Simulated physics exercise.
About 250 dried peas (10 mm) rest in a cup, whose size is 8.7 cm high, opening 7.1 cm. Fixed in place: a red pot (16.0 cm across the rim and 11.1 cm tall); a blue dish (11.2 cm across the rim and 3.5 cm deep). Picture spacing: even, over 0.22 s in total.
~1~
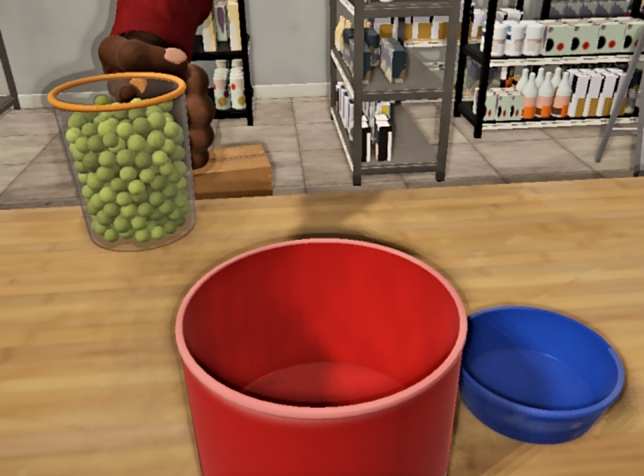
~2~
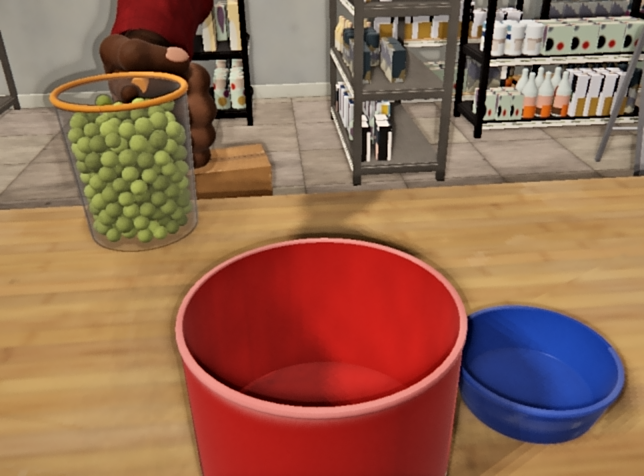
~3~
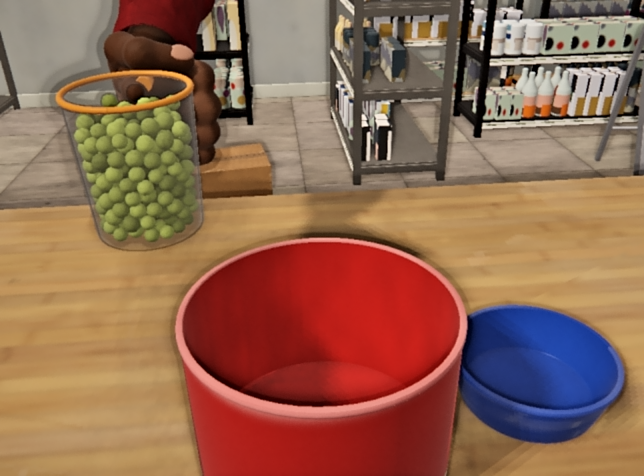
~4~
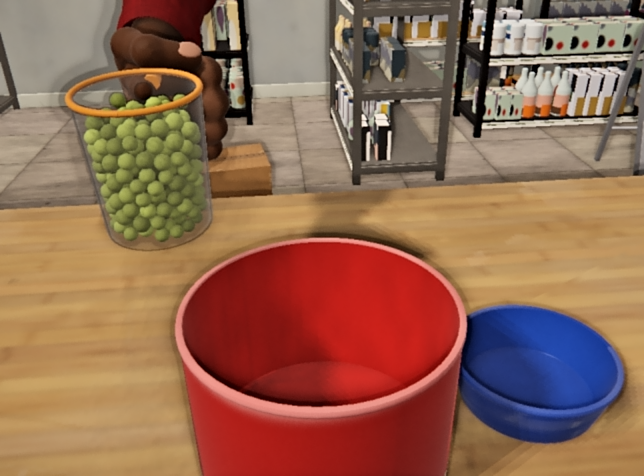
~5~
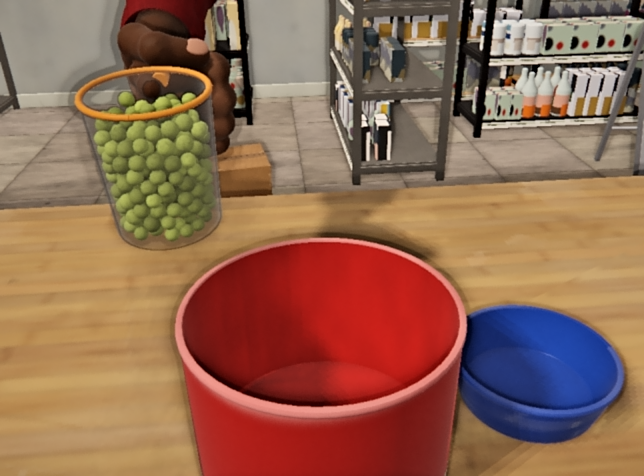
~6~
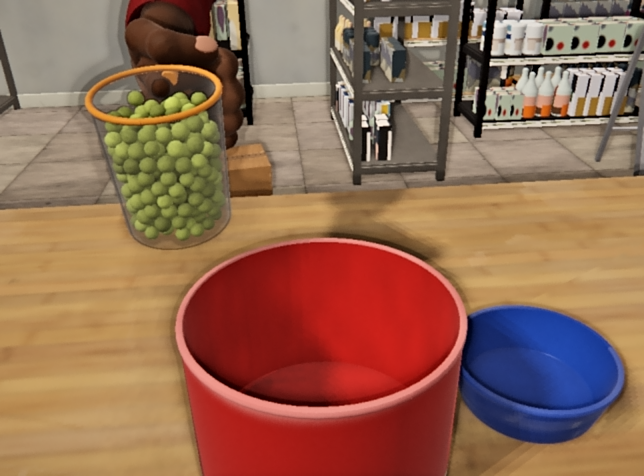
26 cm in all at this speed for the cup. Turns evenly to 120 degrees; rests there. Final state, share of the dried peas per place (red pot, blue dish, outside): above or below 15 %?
Red pot: Below, blue dish: Above, outside: Above.
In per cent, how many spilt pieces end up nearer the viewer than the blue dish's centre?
I'd put it at close to 100 percent of the spill.
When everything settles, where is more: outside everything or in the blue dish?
The bigger part comes to rest in the blue dish.
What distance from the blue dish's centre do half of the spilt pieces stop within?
My estimate is close to 14 centimetres.
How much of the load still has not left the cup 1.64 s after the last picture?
Remaining share: Approx. 75 %.
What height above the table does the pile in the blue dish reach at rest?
Roughly 4.5 cm.
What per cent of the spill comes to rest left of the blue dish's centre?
60 %, give or take.
Then, 0.63 s after the last picture, tilt 46 degrees; cup 100 %; middle of all pieces near (307, 158).
Then, 1.16 s after the last picture, tilt 77 degrees; cup 100 %; middle of all pieces near (416, 153).
Then, 1.64 s after the last picture, tilt 105 degrees; outside 5 %, cup 75 %, blue dish 10 %, in the air 10 %; middle of all pieces near (513, 210).
Then, 2.11 s after the last picture, tilt 120 degrees; outside 20 %, cup 5 %, blue dish 70 %, in the air 5 %; middle of all pieces near (544, 397).
In the end, outside 25 %, cup 0 %, red pot 0 %, blue dish 75 %.
